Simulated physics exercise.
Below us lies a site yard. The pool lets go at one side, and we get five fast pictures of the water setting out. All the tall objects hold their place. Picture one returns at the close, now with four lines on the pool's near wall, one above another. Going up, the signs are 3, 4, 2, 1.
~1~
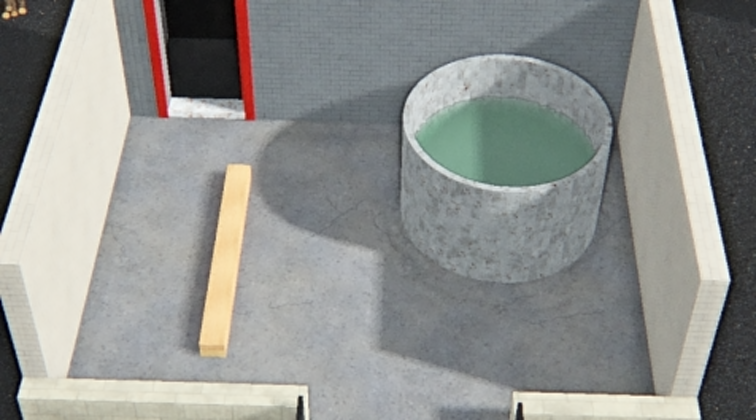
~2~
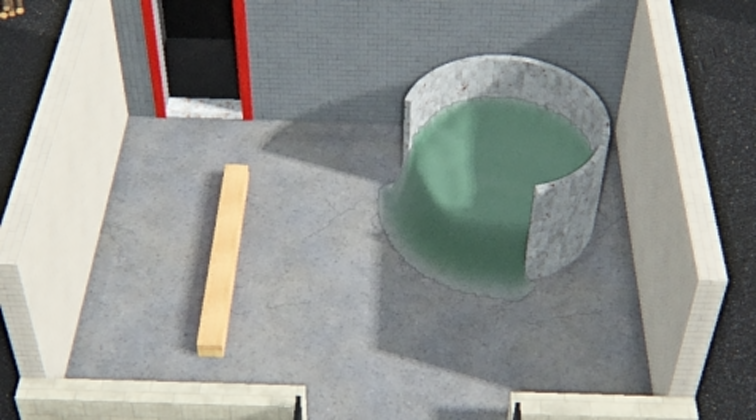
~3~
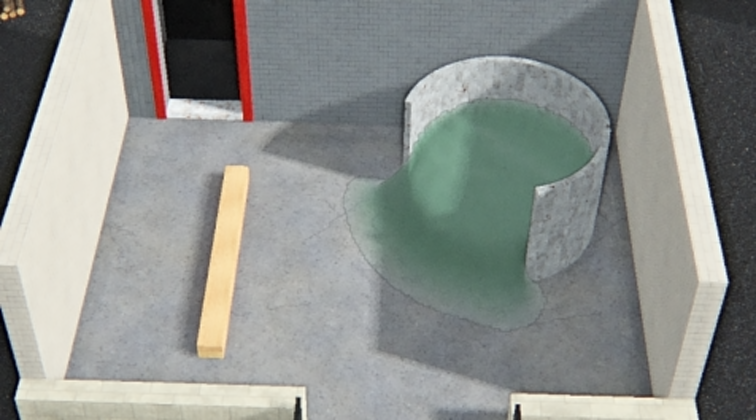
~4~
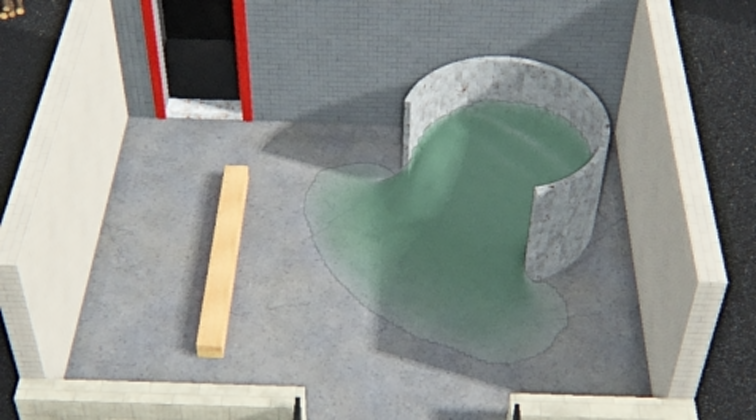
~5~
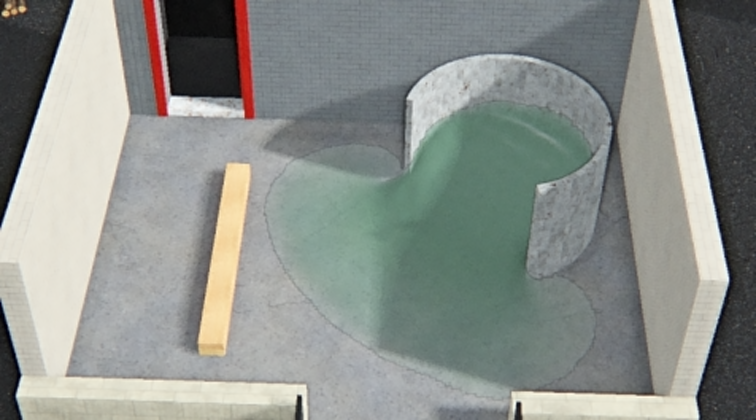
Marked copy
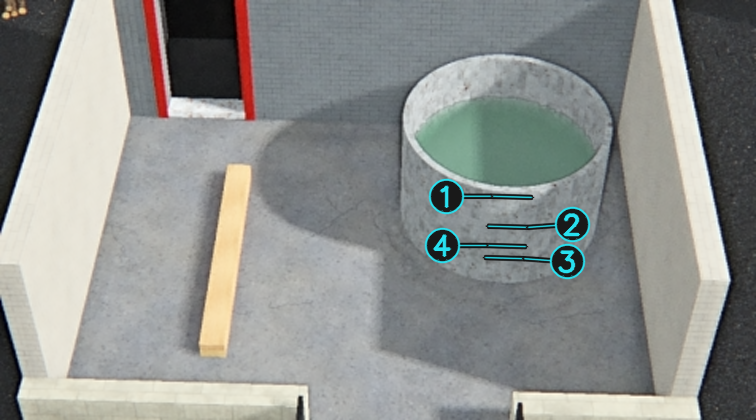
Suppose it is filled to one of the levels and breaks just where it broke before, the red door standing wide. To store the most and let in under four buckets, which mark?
It is 4.
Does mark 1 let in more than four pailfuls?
Yes.
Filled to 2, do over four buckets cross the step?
Yes, it does.
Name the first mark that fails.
2.
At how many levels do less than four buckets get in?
Two of the four.
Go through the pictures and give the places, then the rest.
Water in the pool at rest, its middle at (504, 157); foot of the red doorway at (207, 118); open gate at (410, 386).
Water covers 3 % of the ground and shows as far out as (392, 186).
Water covers 7 % of the ground and shows as far out as (365, 180).
Water covers 15 % of the ground and shows as far out as (334, 172).
Water covers 27 % of the ground and shows as far out as (293, 168).
On the marked copy, 1 at (511, 196); 2 at (508, 226); 3 at (504, 258); 4 at (506, 246); from the bottom up 3, 4, 2, 1.
With 1, dozens of bucketfuls pour in.
With 2, about 10 bucketfuls get in.
With 3, nothing gets over.
With 4, a bucket or two gets in.
